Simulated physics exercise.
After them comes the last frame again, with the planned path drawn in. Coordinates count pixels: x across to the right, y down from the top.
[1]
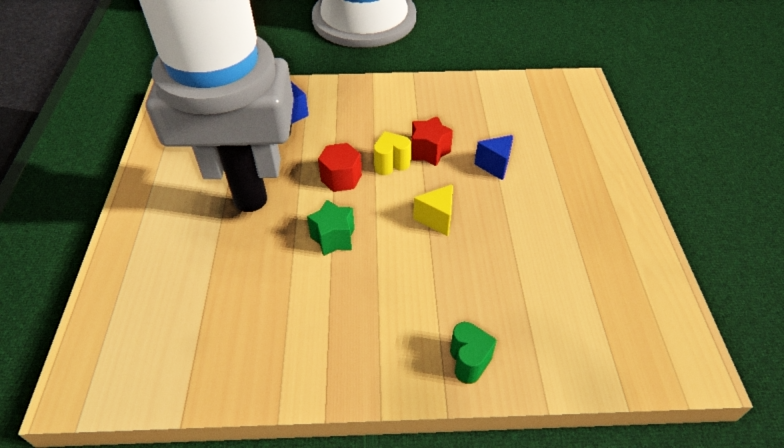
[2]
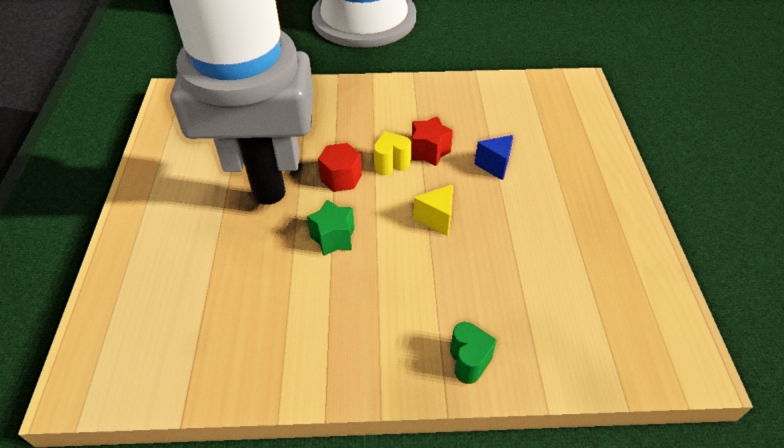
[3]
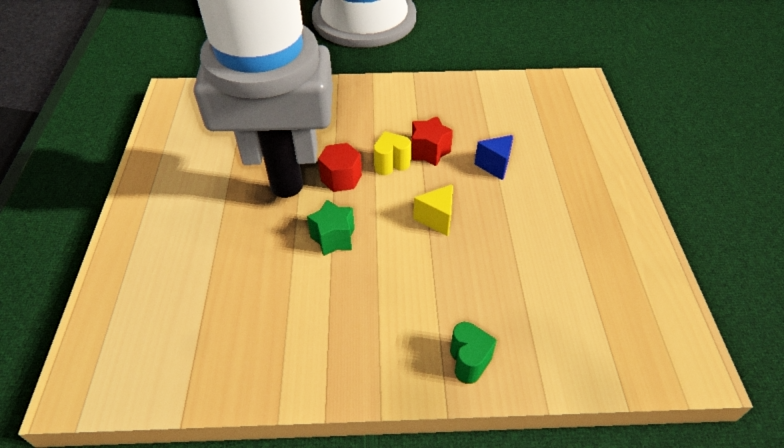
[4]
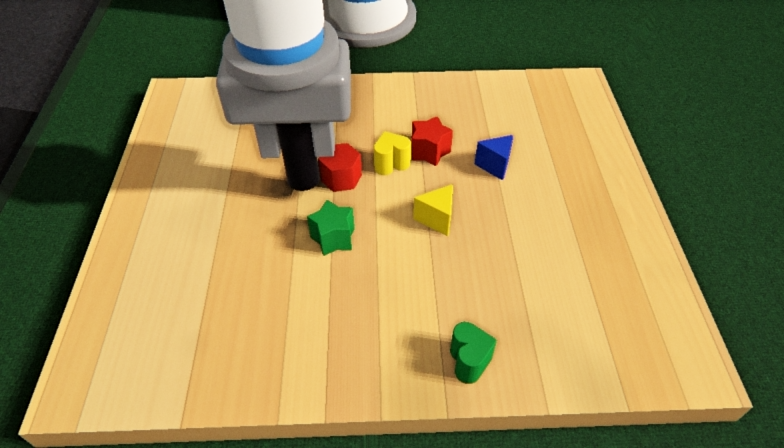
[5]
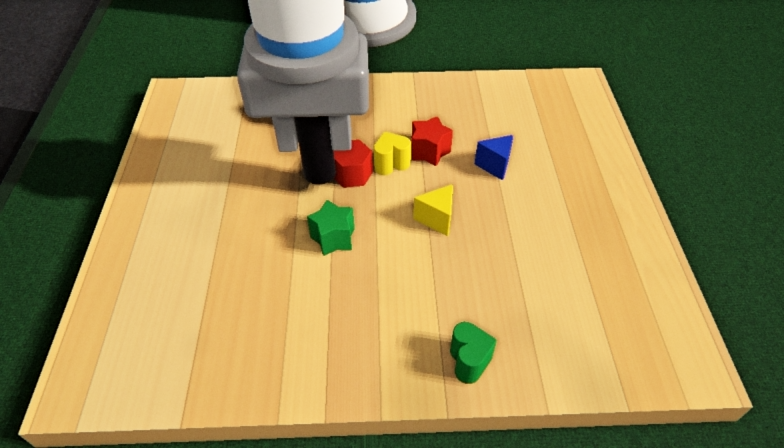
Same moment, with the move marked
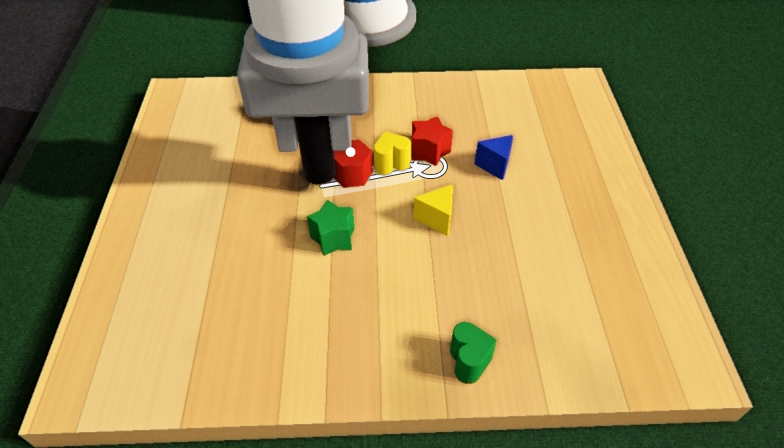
On a wooden board scattered with colorful blocks, a robot arm moved its black stick rightward past the green star and nudged the red hexagon slightly right, toward the yellow heart.
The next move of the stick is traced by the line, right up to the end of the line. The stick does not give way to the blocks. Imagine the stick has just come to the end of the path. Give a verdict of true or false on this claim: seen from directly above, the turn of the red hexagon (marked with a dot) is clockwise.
The claim holds.
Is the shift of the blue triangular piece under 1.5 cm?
No, I don't think so.
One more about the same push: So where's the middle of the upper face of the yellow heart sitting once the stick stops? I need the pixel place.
The yellow heart ends near (493, 129).
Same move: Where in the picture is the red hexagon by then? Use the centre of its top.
It ends at (464, 137).
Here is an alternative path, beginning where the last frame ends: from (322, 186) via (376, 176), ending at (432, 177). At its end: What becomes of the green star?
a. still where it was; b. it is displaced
a
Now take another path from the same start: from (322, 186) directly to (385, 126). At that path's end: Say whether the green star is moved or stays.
It is still where it was.
Path on the board, straight from (322, 186) to (430, 166); the dot is on the red hexagon.
On the path given first. One third of the way, stick (358, 167); red hexagon (391, 150), turned 25° clockwise; yellow heart (421, 141), turned 40° anticlockwise; red star (448, 121).
Two thirds of the way, stick (395, 161); red hexagon (428, 144), turned 30° clockwise; yellow heart (459, 136), turned 35° anticlockwise; red star (465, 112), turned 60° anticlockwise.
At the end, stick (431, 154); red hexagon (464, 137), turned 25° clockwise; yellow heart (493, 129), turned 35° anticlockwise; red star (471, 110), turned 95° anticlockwise; blue triangular piece (519, 146), turned 35° clockwise.
